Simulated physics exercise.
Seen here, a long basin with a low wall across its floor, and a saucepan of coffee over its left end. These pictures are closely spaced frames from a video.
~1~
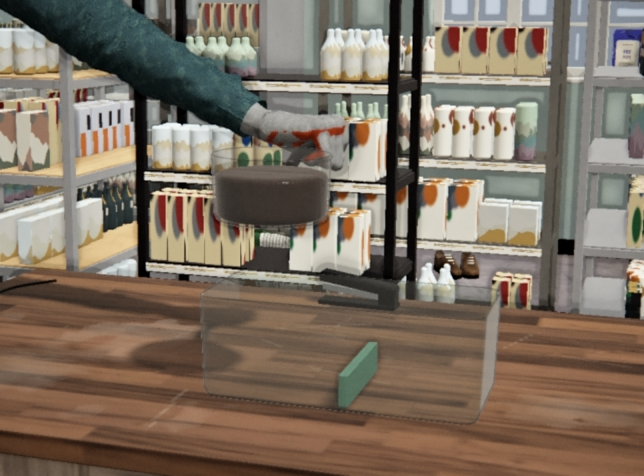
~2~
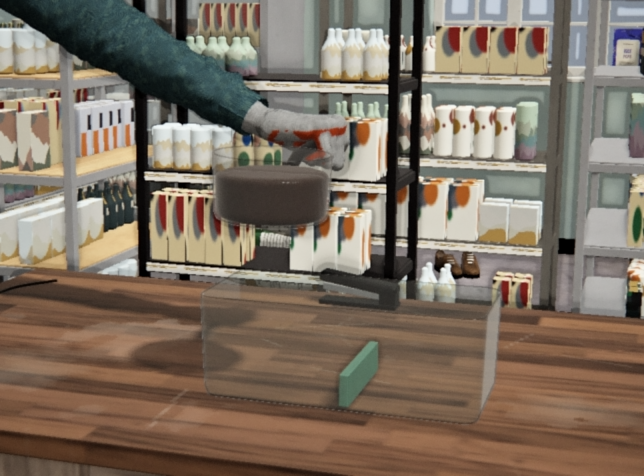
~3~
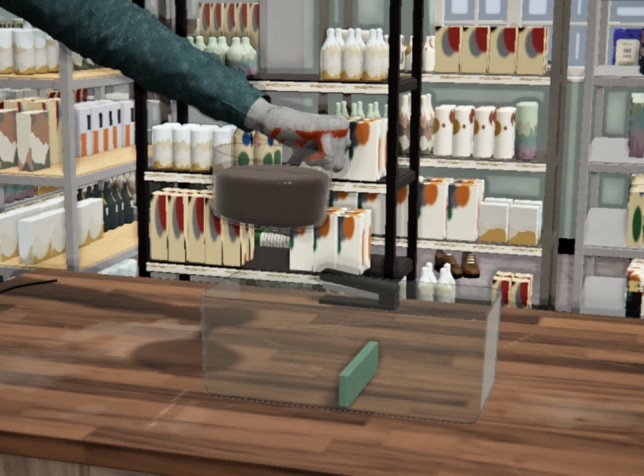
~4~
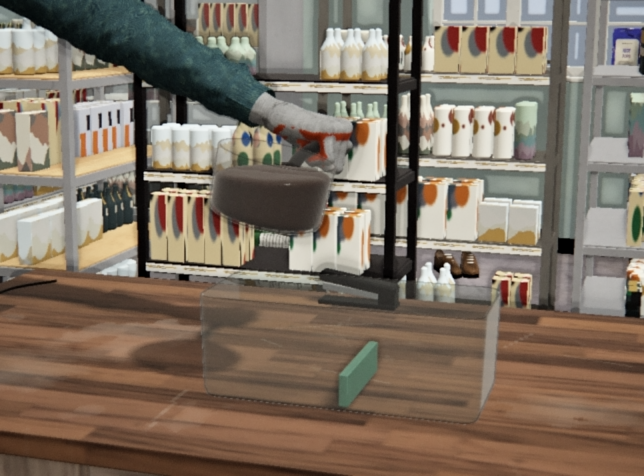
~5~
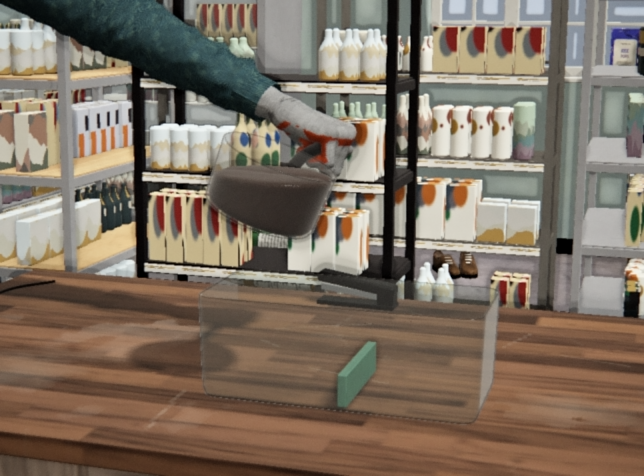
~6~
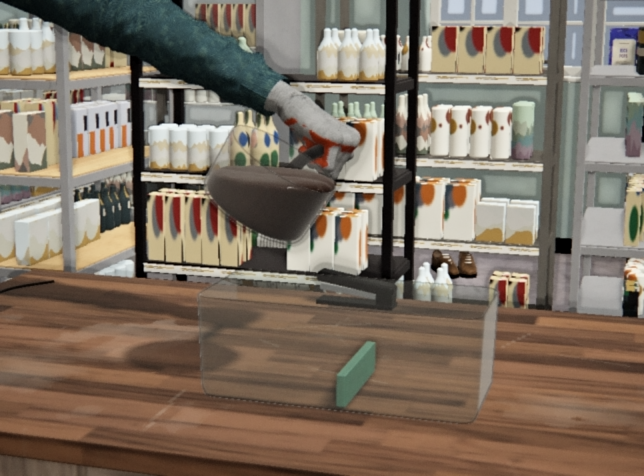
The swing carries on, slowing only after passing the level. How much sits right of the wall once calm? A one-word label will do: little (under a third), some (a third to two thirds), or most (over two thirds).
Some.
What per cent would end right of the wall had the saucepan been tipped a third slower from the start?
About 65 per cent.
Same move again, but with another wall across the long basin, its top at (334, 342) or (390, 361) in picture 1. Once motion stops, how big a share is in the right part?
85 % then 15 %, approximately.
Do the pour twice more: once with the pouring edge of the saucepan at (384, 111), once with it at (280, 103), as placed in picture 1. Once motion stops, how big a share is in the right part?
It comes to about 85 %, followed by about 15 %.
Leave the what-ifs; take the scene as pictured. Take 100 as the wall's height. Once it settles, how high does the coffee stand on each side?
The left side sits at 30 per cent and the right side at 50.
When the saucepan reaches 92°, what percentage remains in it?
I'd put it at some 35 in a hundred.
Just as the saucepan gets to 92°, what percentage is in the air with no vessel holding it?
About 35 per cent.
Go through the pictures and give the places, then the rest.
In the first picture, it leans 0°; its right rim is at (328, 158); the coffee meets the walls at (221, 171) and (326, 176); the long basin's rim runs from (220, 283) to (493, 306); the wall's top is at (359, 359).
In the second picture, it leans 1°; its right rim is at (329, 159); the coffee meets the walls at (222, 170) and (328, 176).
In the third picture, it leans 6°; its right rim is at (331, 164); the coffee meets the walls at (222, 170) and (329, 177).
In the fourth picture, it leans 12°; its right rim is at (332, 171); the coffee meets the walls at (221, 170) and (329, 179).
In the fifth picture, it leans 21°; its right rim is at (333, 182); the coffee meets the walls at (219, 171) and (332, 181).
In the sixth picture, it leans 32°; its right rim is at (331, 194); the coffee meets the walls at (216, 169) and (329, 183); 1 per cent is over the edge.
A moment on, the saucepan is tipped on its side and 33 per cent is still to pour, 3 is left of the wall and 28 right of it.
Next, the saucepan is tipped right over and 6 per cent is still to pour, 30 is left of the wall and 59 right of it.
Then the saucepan is tipped right over and 0 per cent is still to pour, 41 is left of the wall and 58 right of it.
Later the saucepan is tipped right over and 0 per cent is still to pour, 41 is left of the wall and 58 right of it.
Finally, 41 per cent lies left of the wall, 58 right of it and 1 outside.
